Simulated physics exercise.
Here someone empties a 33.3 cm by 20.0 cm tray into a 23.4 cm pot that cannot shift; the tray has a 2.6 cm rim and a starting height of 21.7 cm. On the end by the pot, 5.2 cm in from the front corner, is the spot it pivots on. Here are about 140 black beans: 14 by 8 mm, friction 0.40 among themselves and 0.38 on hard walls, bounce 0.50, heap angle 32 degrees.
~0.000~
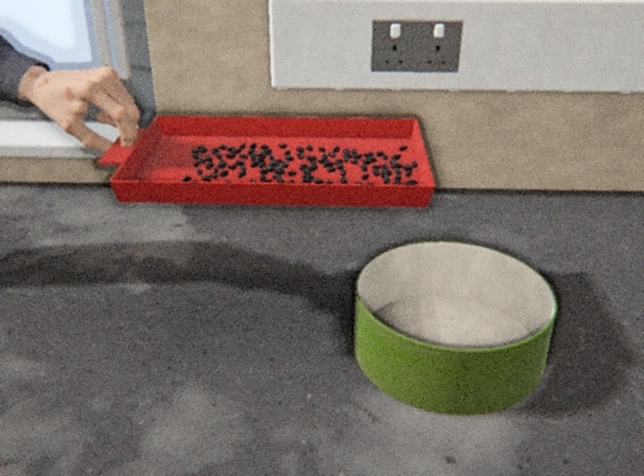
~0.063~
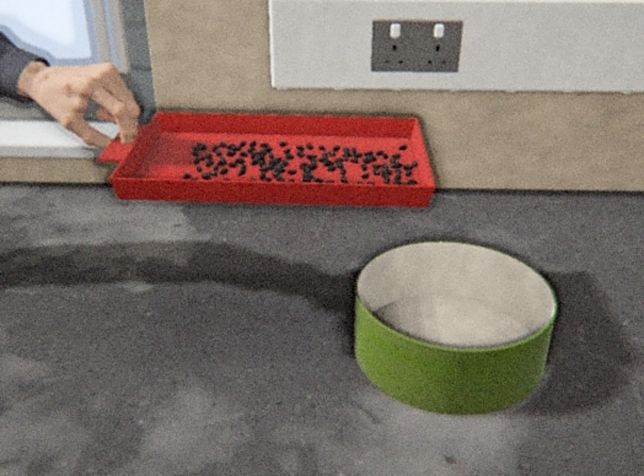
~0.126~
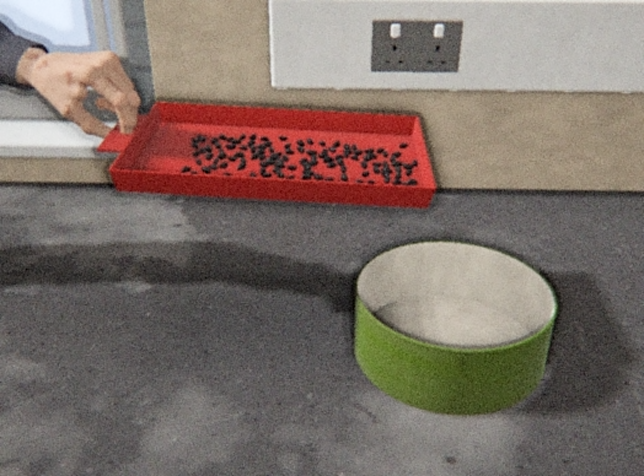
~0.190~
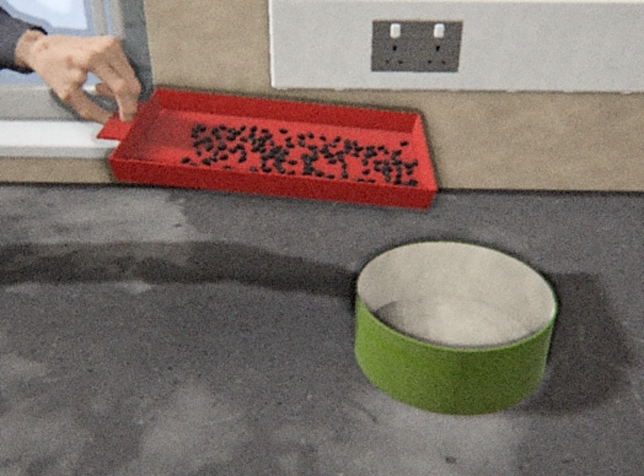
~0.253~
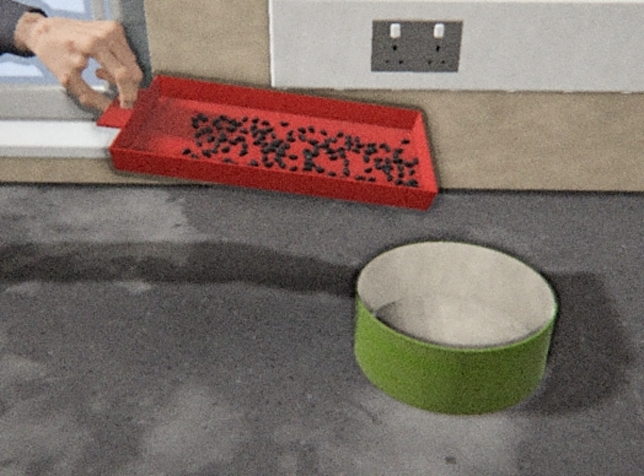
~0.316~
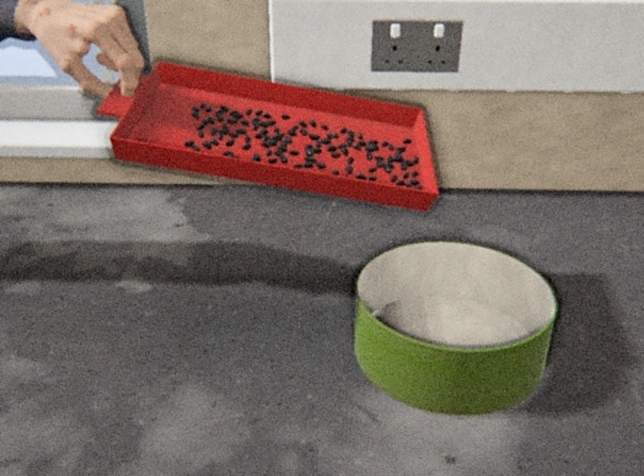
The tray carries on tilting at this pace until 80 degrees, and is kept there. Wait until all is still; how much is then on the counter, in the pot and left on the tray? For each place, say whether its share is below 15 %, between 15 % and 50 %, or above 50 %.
As I see it, counter: I'm guessing a mere smattering of the load; pot: I'm guessing the greater portion of the load; tray: I'm guessing a good helping of the load.
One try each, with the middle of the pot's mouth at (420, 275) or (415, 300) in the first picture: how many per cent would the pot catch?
In order, about 80 and about 80 per cent.
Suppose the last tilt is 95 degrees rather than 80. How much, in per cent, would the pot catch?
Around 100 per cent, then.
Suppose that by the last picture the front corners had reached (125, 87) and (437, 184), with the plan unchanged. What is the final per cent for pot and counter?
The pot gets 20 and the counter 5.
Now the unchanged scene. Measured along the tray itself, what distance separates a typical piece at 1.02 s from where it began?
I'd say close to 9 centimetres.
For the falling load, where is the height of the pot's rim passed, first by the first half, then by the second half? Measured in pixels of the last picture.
It passes about (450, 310) first and (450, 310) afterwards.
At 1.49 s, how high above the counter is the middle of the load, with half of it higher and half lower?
Height: Around 26 cm.
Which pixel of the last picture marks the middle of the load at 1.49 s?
By then the middle of the load sits around (415, 167).
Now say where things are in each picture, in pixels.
In the first frame, tray tilt 0 degrees, front corners at (116, 179) and (429, 184); middle of the pieces at (303, 167); pot at (454, 289).
In the second frame, tray tilt 1 degrees, front corners at (116, 177) and (429, 184); middle of the pieces at (303, 166).
In the third frame, tray tilt 3 degrees, front corners at (115, 168) and (430, 186), lowest corner right front; middle of the pieces at (303, 162).
In the fourth frame, tray tilt 6 degrees, front corners at (115, 157) and (431, 187), lowest corner right front; middle of the pieces at (304, 156).
In the fifth frame, tray tilt 9 degrees, front corners at (115, 147) and (432, 189), lowest corner right front; middle of the pieces at (306, 152).
In the sixth frame, tray tilt 12 degrees, front corners at (116, 136) and (433, 190), lowest corner right front; middle of the pieces at (308, 147); pot at (454, 289). Its pace works out near 45 degrees a second.
Then, at 1.02 s, tilt 44 degrees; the tray holds 100 %, the pot 0 %.
Then, at 1.49 s, tilt 65 degrees; the tray holds 100 %, the pot 0 %.
After 2.03 s, tilt 80 degrees; the tray holds 45 %, the pot 45 %.
By 3.4 s all is still; counter 0 %, pot 75 %, tray 25 %.
